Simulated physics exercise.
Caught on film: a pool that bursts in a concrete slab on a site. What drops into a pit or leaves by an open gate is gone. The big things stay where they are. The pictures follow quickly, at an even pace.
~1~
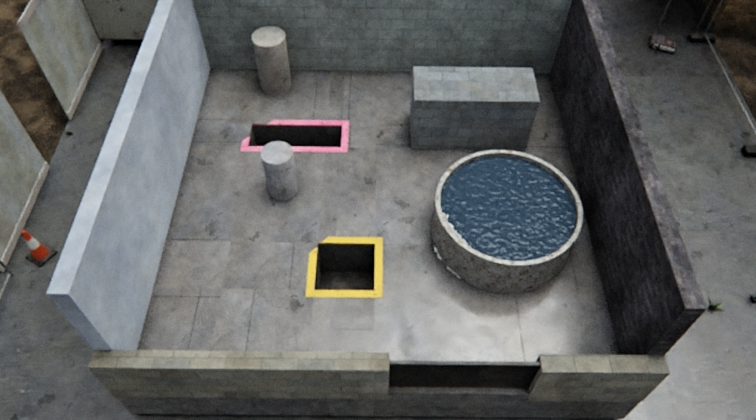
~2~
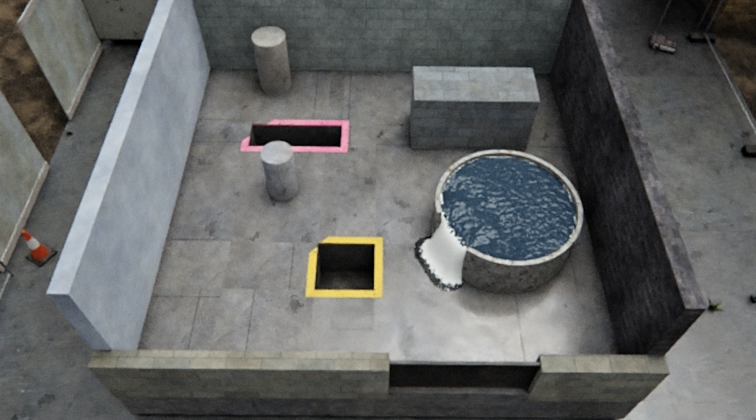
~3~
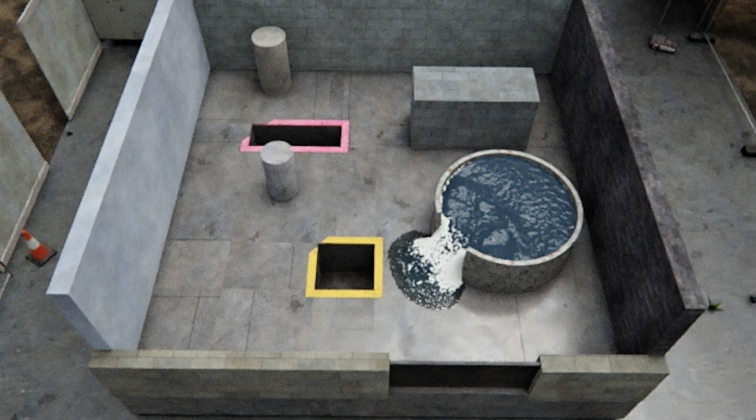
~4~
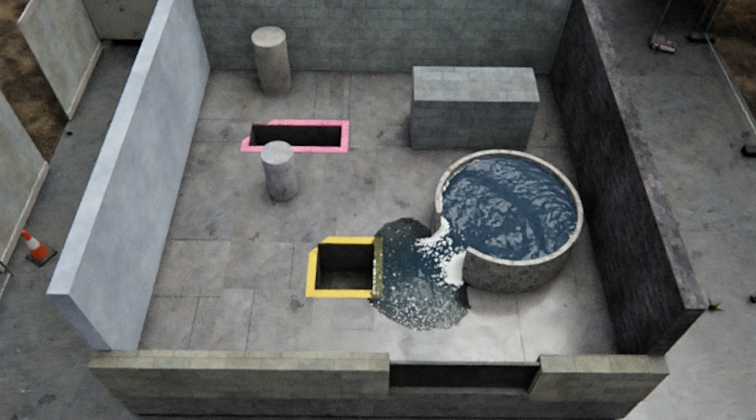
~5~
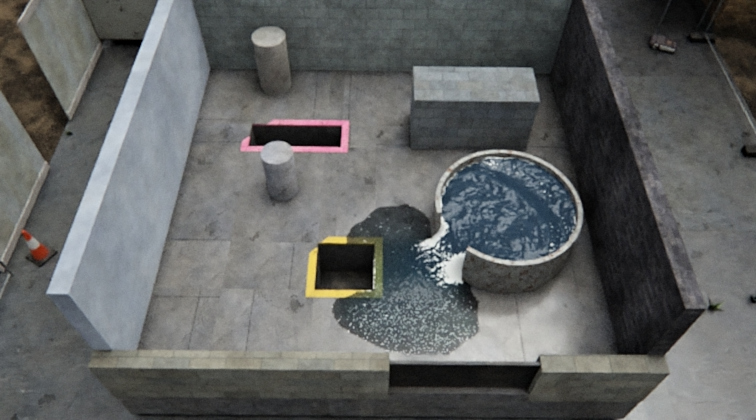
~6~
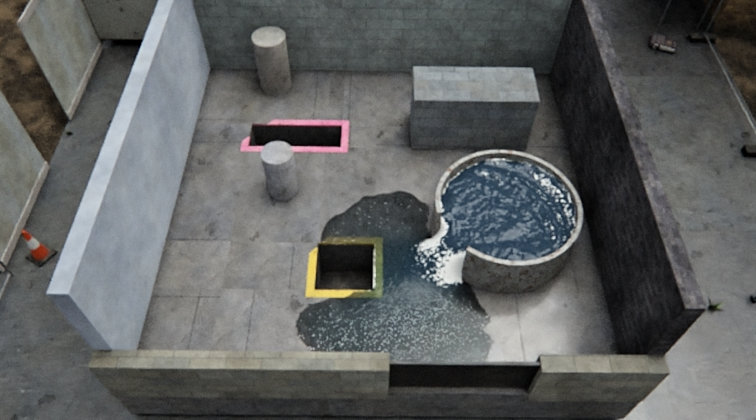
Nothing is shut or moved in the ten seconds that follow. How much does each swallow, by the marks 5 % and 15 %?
In the end: The gate takes not even 5 %; the pink pit takes from 5 to 15 %; the yellow pit takes above 15 %.
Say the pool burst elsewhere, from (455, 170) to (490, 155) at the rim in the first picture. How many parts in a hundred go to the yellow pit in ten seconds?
Roughly, in per cent: Yellow 4.
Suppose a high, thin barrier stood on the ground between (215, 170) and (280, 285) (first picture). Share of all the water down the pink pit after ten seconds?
Per cent: Pink 4.
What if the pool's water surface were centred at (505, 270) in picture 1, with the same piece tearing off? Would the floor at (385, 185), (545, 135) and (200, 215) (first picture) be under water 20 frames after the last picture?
One after the other: Dry, not flooded, flooded.
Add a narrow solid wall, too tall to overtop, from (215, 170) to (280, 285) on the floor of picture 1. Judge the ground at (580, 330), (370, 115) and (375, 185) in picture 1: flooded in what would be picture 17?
As listed: No water, free of water, dry.
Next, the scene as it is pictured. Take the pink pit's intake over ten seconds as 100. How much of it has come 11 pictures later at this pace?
Roughly 0 per cent.
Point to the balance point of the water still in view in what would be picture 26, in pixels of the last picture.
At about (413, 265).
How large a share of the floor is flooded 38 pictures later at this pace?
Some 55 per cent.
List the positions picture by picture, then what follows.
Still water in the round tank at (508, 207), in the first frame.
Water pours out at (448, 251) and has run to (422, 244), in the second frame.
Water pours out at (448, 252) and has run to (395, 253), in the third frame.
Water pours out at (448, 253) and has run to (375, 301), in the fourth frame.
Water pours out at (448, 252) and has run to (342, 315), in the fifth frame.
Water pours out at (448, 252) and has run to (308, 334), in the sixth frame.
A moment on, water covers 20 % of the floor; the gate 0 %, the pink pit 0 %, the yellow pit 8 %.
Next, water covers 25 % of the floor; the gate 0 %, the pink pit 0 %, the yellow pit 13 %.
Then, water covers 35 % of the floor; the gate 0 %, the pink pit 0 %, the yellow pit 19 %.
Later, water covers 55 % of the floor; the gate 0 %, the pink pit 3 %, the yellow pit 27 %.
In the end, water covers 75 % of the floor; the gate 0 %, the pink pit 9 %, the yellow pit 34 %.
